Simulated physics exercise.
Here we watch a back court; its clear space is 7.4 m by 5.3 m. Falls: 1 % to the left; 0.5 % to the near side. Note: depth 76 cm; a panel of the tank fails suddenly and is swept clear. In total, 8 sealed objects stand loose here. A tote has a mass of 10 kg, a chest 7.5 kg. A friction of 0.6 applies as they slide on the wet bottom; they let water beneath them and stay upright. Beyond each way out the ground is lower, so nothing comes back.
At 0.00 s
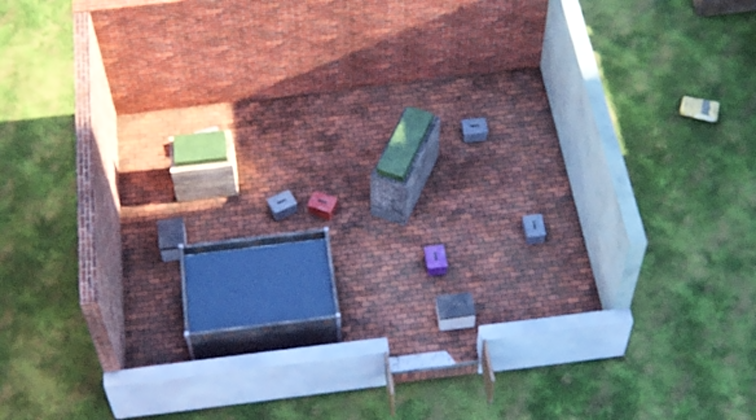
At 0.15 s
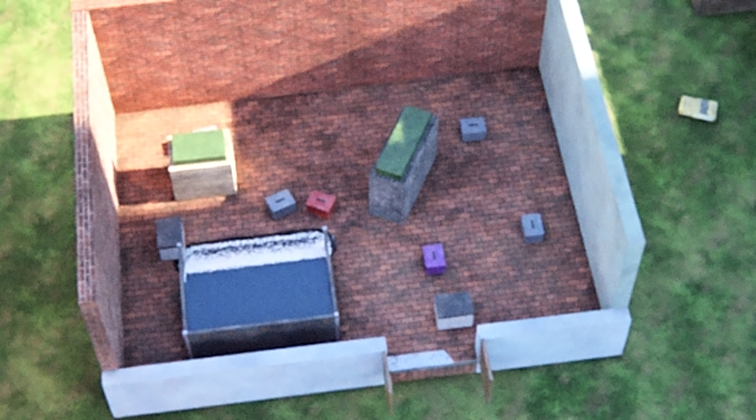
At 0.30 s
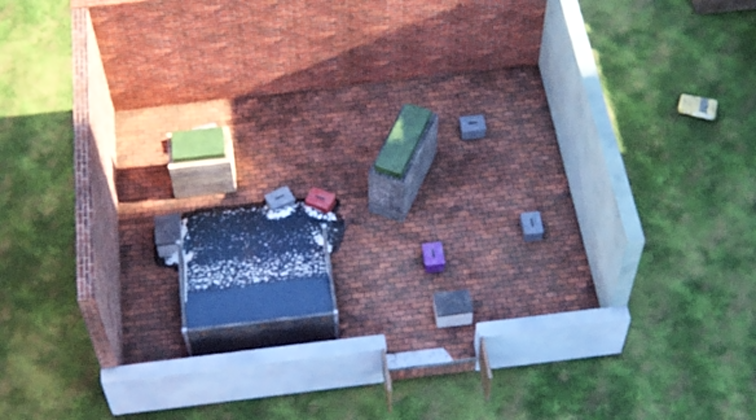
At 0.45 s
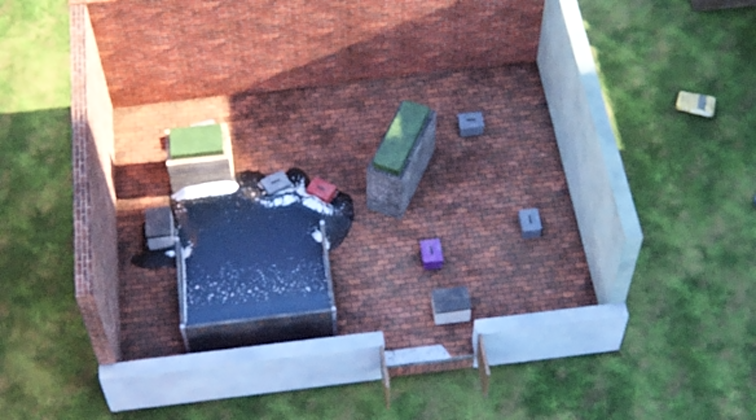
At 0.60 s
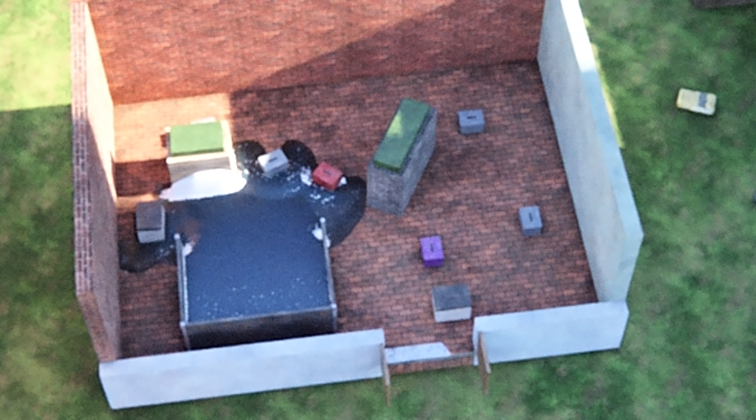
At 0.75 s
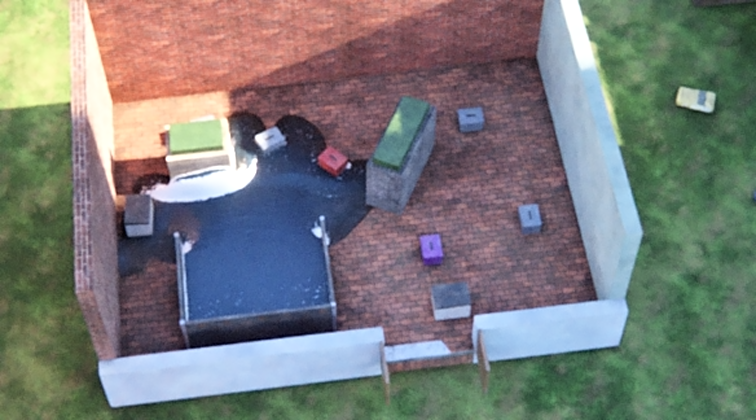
To begin with, a dark tank of water stands in a brick-paved walled court among small totes and blocks. Its far side gives way, and foaming water pours out toward the back. The dark pool then spreads around the green-topped block, shifting the red tote and two grey boxes a little.
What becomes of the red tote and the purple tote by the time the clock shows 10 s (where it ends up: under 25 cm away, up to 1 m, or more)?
Red tote winds up a long way off; purple tote hardly budges.
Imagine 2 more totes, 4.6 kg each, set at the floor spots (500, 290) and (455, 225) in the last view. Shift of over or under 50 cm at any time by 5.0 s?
One by one: Within it, then within it.
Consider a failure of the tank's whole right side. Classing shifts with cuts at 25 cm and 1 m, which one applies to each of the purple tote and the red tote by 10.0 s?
Here's how it goes: The purple tote winds up well off, and the red tote scarcely moves.
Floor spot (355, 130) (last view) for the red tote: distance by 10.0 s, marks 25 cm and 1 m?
Observed: Object goes well off.
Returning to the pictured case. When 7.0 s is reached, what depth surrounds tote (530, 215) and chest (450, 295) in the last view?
I'd put it at 3 cm and 6 cm respectively.
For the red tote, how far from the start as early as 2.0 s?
Roughly 250 cm.
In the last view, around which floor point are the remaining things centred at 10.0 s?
Close to pixel (400, 227).
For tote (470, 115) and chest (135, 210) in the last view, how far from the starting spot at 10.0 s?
The first ends 120 cm from its start, the second 200 cm.
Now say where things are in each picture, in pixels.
In the first picture, the red tote at (323, 202) rests on the ground; the purple tote at (436, 257) rests on the ground; 3.3 m2 under water; 0 of 8 have shifted.
In the second picture, the red tote at (321, 201), on the bottom; the purple tote at (434, 256), on the bottom; water covers 4.7 m2; 0 of 8 have shifted.
In the third picture, the red tote at (320, 198) rests on the ground; the purple tote at (433, 254) rests on the ground; water covers 6.0 m2; 0 of 8 have shifted.
In the fourth picture, the red tote at (321, 188), on the bottom, 14 cm from its start; the purple tote at (432, 250) rests on the ground; 7.4 m2 under water; 3 of 8 have shifted.
In the fifth picture, the red tote at (328, 173) rests on the ground, 41 cm from its start; the purple tote at (432, 248) rests on the ground; 8.9 m2 under water; 3 of 8 have shifted.
In the sixth picture, the red tote at (333, 158) rests on the ground, 69 cm from its start; the purple tote at (431, 246) rests on the ground; 10.7 m2 under water; 3 of 8 have shifted.
After 2.0 s the red tote is near (397, 80), 2.6 m from its start, afloat; the purple tote is near (431, 246), 0.0 m from its start, aground; 0 of 8 are out; 3 afloat.
After 4.5 s the red tote is near (545, 195), 3.7 m from its start, aground; the purple tote is near (431, 246), 0.0 m from its start, aground; 0 of 8 are out; 3 afloat.
After 7.0 s the red tote is near (569, 269), 4.2 m from its start, aground; the purple tote is near (431, 246), 0.0 m from its start, aground; 0 of 8 are out; 4 afloat.
After 10.0 s the red tote is near (570, 271), 4.3 m from its start, aground; the purple tote is near (431, 246), 0.0 m from its start, aground; 1 of 8 are out; 1 afloat.
